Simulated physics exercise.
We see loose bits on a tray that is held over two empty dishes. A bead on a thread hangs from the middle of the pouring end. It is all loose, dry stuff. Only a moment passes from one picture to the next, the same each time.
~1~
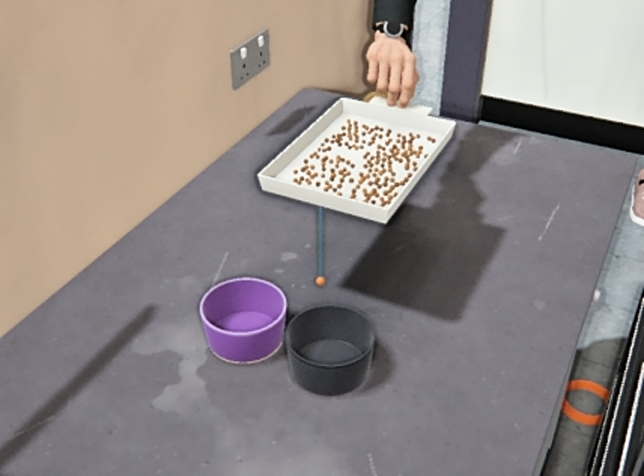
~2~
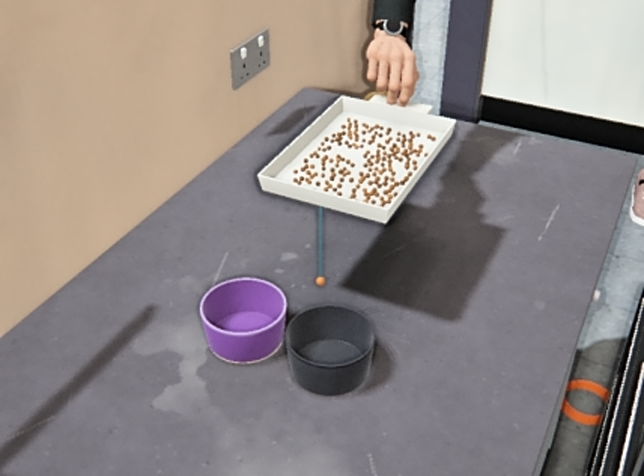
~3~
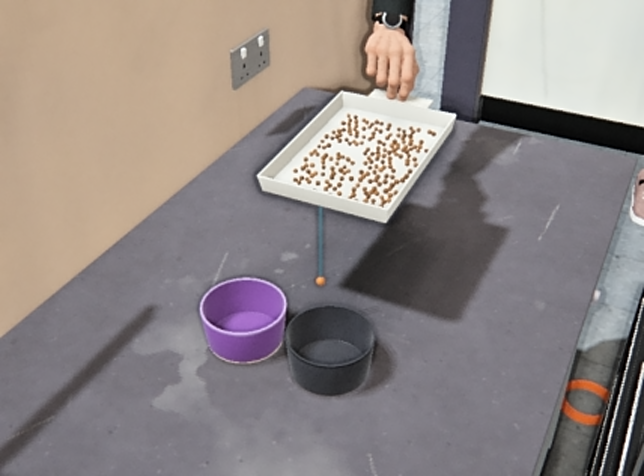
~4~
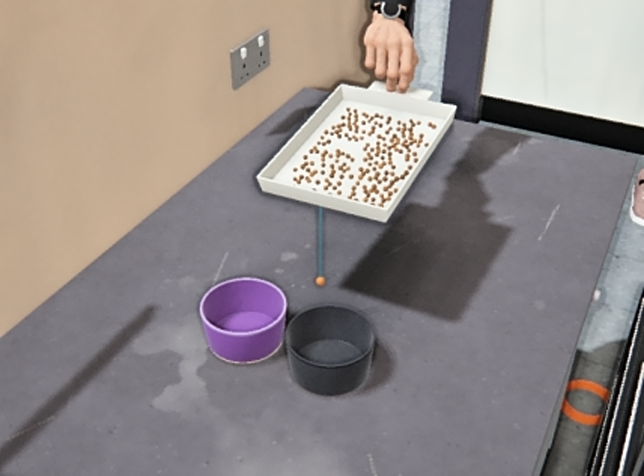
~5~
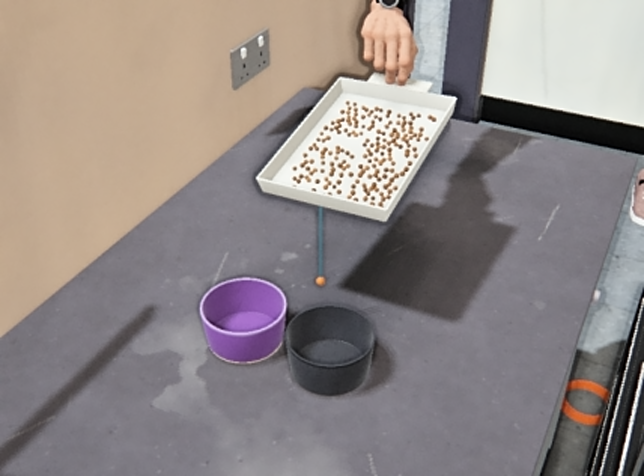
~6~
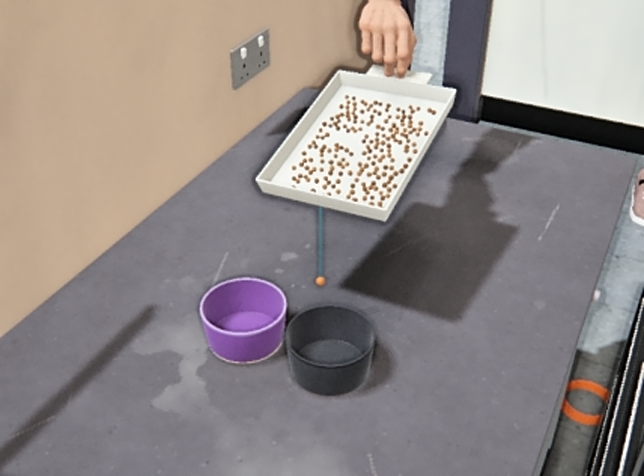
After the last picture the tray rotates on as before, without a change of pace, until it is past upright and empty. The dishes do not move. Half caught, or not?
The two hold more than half of the load.
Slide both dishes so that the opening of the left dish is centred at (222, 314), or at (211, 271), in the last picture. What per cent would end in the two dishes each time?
Near 40 % and 60 %.
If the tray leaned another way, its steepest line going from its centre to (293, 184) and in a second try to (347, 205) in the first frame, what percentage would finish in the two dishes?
In turn 40 and 70 in a hundred.
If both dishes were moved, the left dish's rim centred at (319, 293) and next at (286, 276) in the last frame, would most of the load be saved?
At the first place less than half, at the second under half.
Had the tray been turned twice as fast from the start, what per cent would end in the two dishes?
Some 80 per cent.
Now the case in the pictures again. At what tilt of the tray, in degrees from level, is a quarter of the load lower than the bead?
Around 105° of tilt.
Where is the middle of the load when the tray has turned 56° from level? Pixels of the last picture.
Roughly at (315, 185).
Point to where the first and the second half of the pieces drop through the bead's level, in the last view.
Around (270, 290) and then (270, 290).
Shortly afterwards, tray tipped steeply; the whole lot on the tray.
Next, tray tipped right over; all but a few on the tray; only a few in the left dish; only a few in the air.
Some moments later, tray tipped past a quarter turn; near a quarter in the right dish; near two thirds in the left dish; a little outside both.
In the end, tray tipped past a quarter turn; near a quarter in the right dish; near two thirds in the left dish; a little outside both.
